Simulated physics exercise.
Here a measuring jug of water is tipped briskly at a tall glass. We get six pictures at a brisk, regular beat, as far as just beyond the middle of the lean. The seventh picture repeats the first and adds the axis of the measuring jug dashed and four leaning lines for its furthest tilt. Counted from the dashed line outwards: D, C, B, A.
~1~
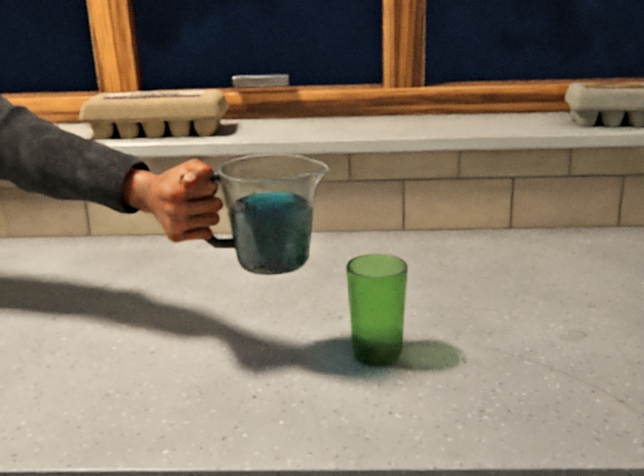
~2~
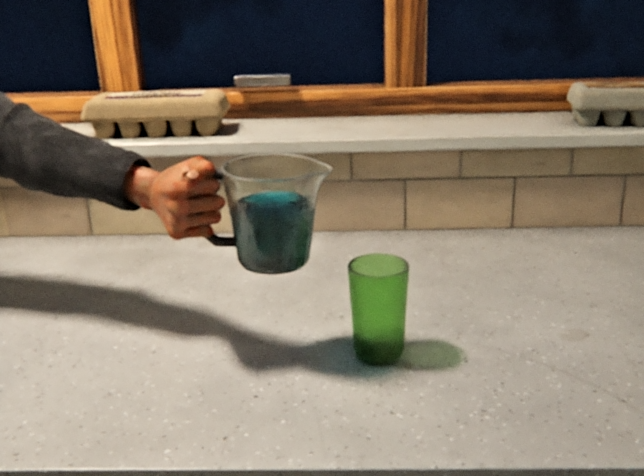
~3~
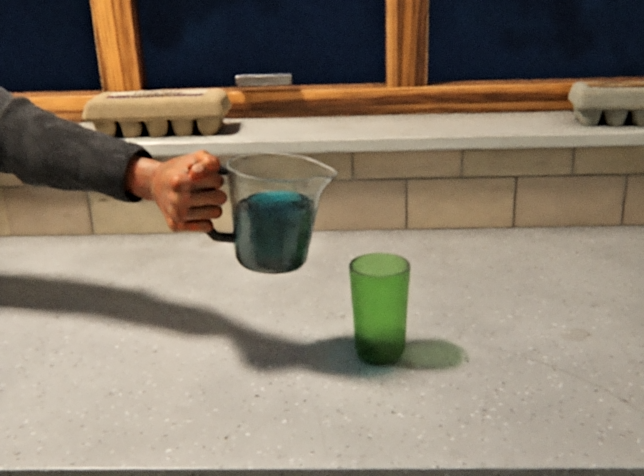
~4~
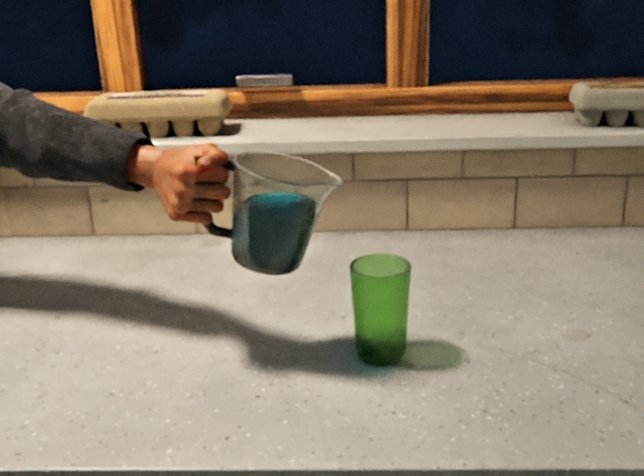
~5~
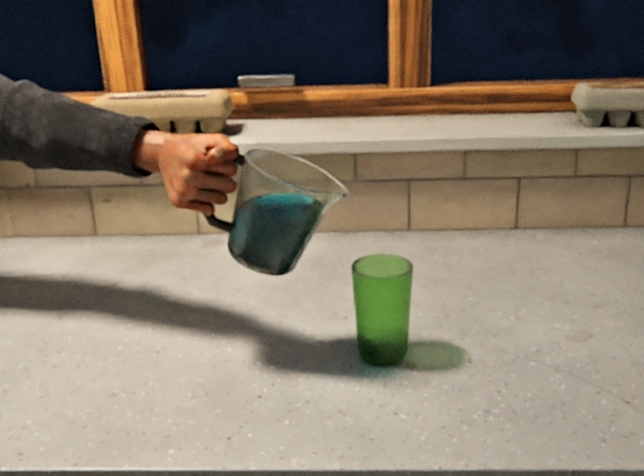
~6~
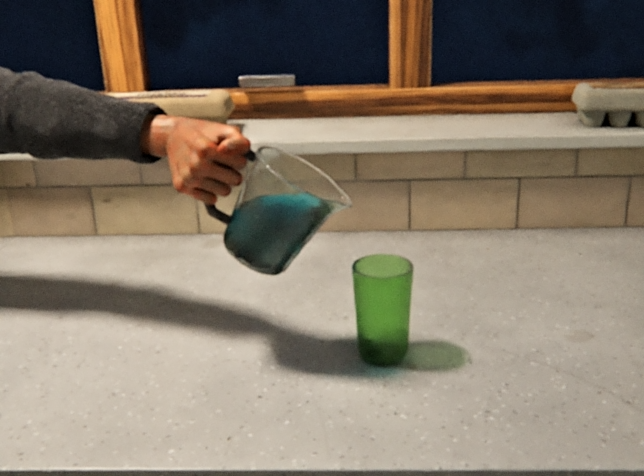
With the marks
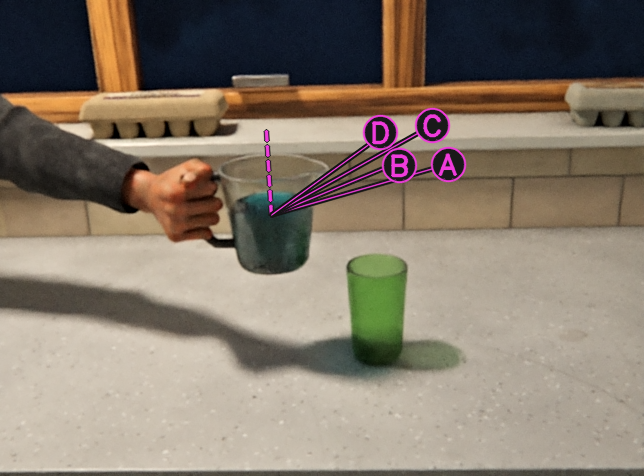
A hand in a dark grey sleeve held a clear measuring jug of blue liquid above a countertop, then steadily tilted it to the right beside a tall green glass, with nothing pouring out.
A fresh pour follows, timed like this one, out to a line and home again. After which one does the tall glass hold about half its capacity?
C.
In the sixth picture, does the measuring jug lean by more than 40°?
No.
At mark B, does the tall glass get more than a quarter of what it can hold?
Yes, clearly.
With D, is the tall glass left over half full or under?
Under half.
On the marked copy, A at (431, 169); B at (382, 169); C at (417, 133); D at (368, 145).
For mark A, the tall glass ends with about 81 % of what it can hold; 4 % of the water is spilt.
For mark B, the tall glass ends with about 68 % of what it can hold.
For mark C, the tall glass ends with about 48 % of what it can hold.
For mark D, the tall glass ends with about 30 % of what it can hold.
